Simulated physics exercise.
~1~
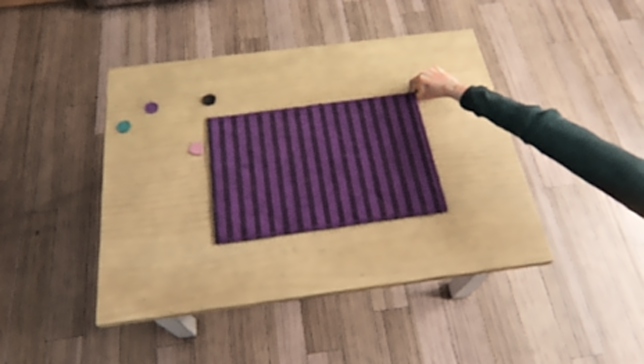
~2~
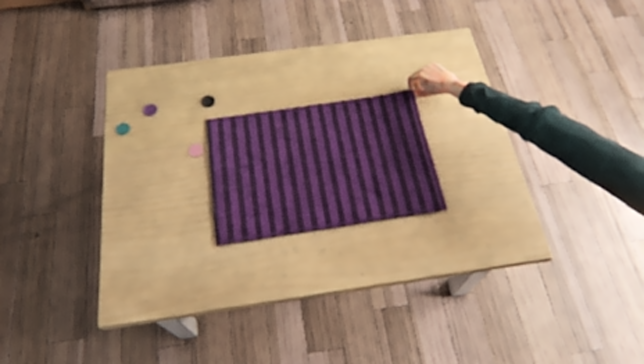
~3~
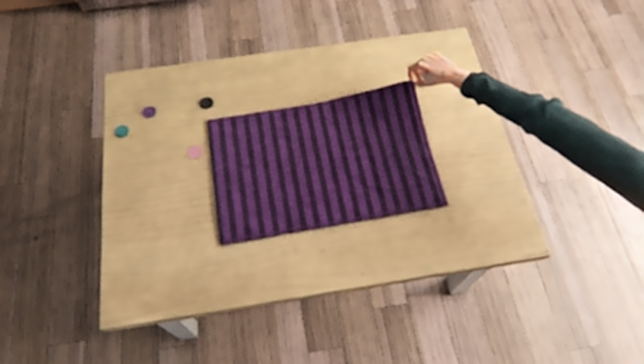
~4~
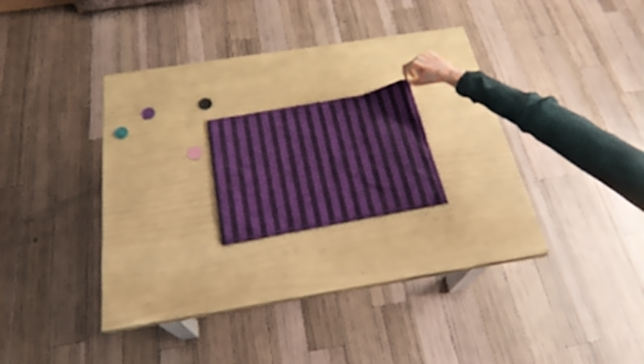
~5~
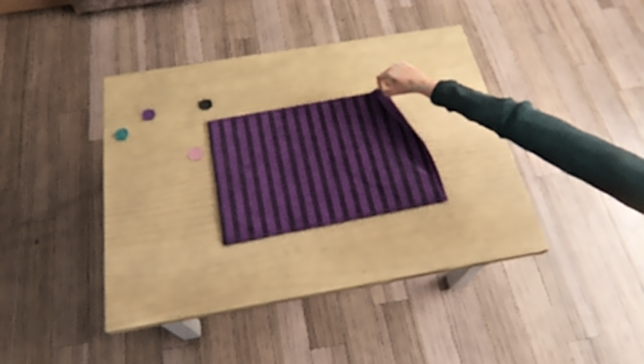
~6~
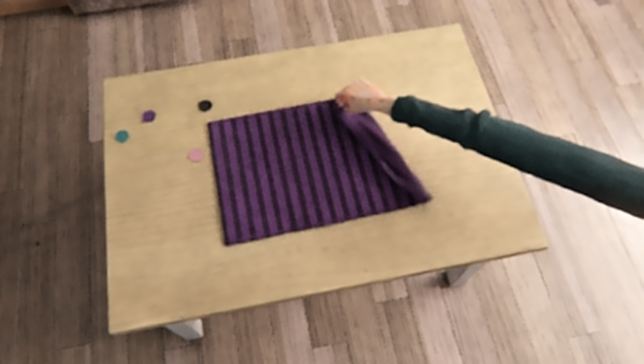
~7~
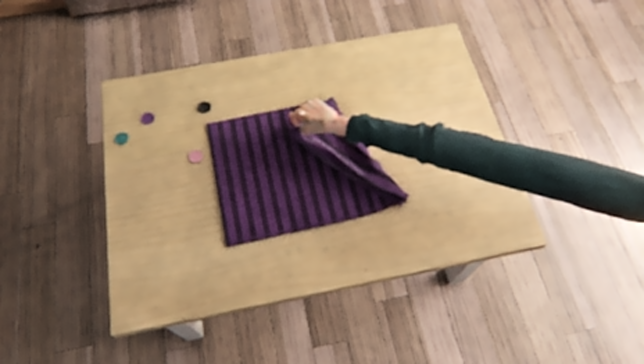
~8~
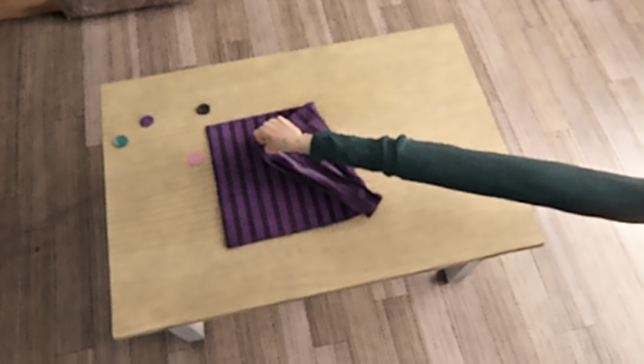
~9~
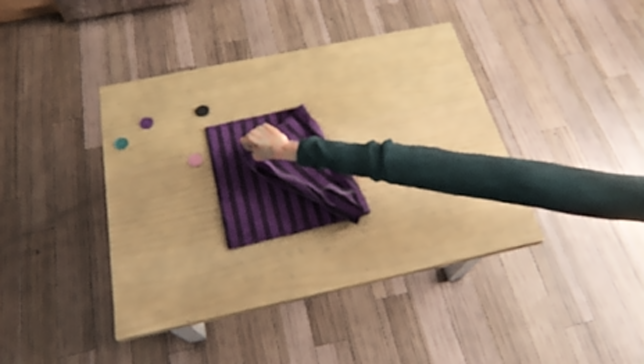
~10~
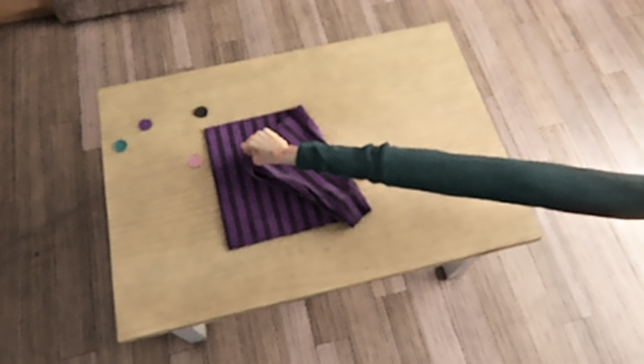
On a wooden table, a hand lifts a striped purple cloth's corner and folds it leftward.
